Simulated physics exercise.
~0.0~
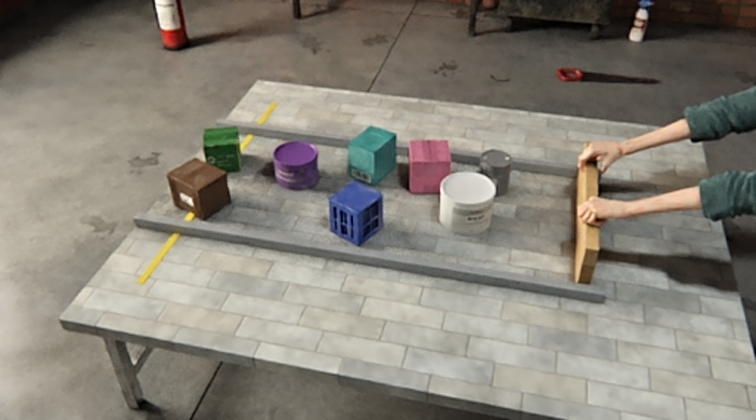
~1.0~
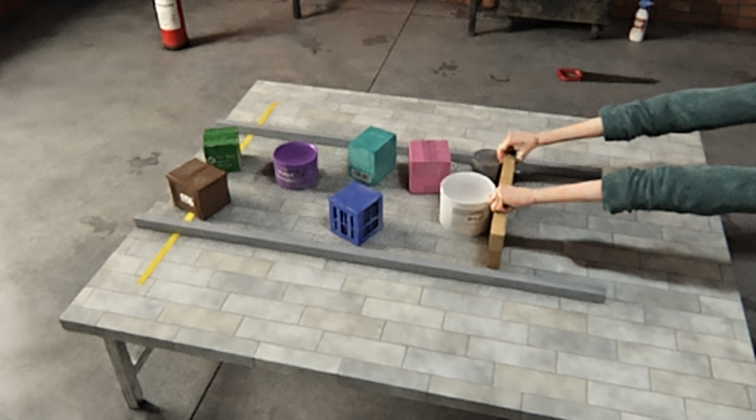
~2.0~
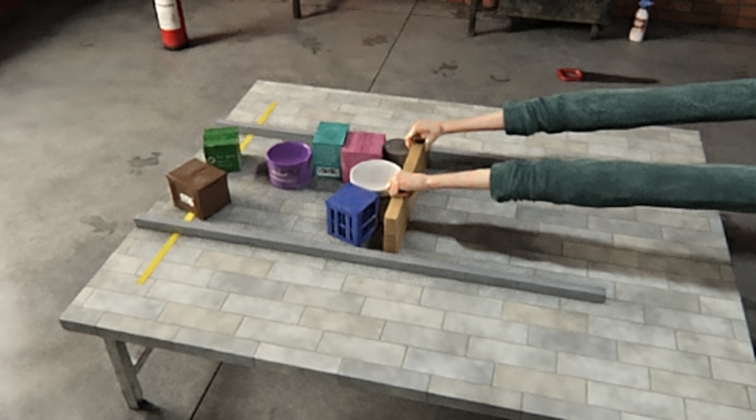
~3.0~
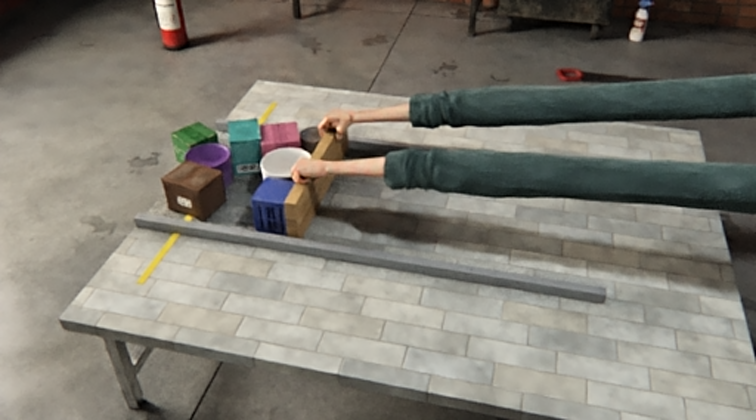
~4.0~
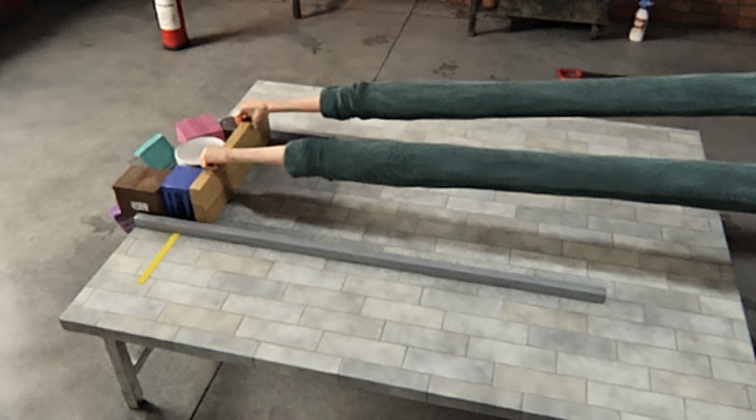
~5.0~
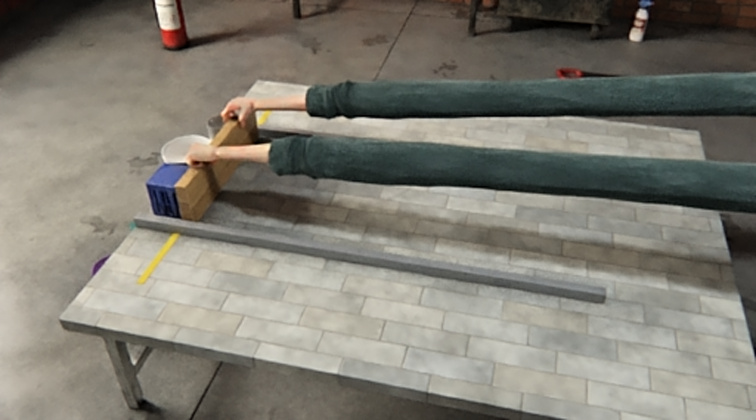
The video shows two hands pushing a wooden plank leftward across a tiled table, gathering boxes, pails and a crate ahead of it until the pink, turquoise, green and brown boxes and the purple pail go over the edge, leaving the white pail, grey canister and blue crate against the plank.
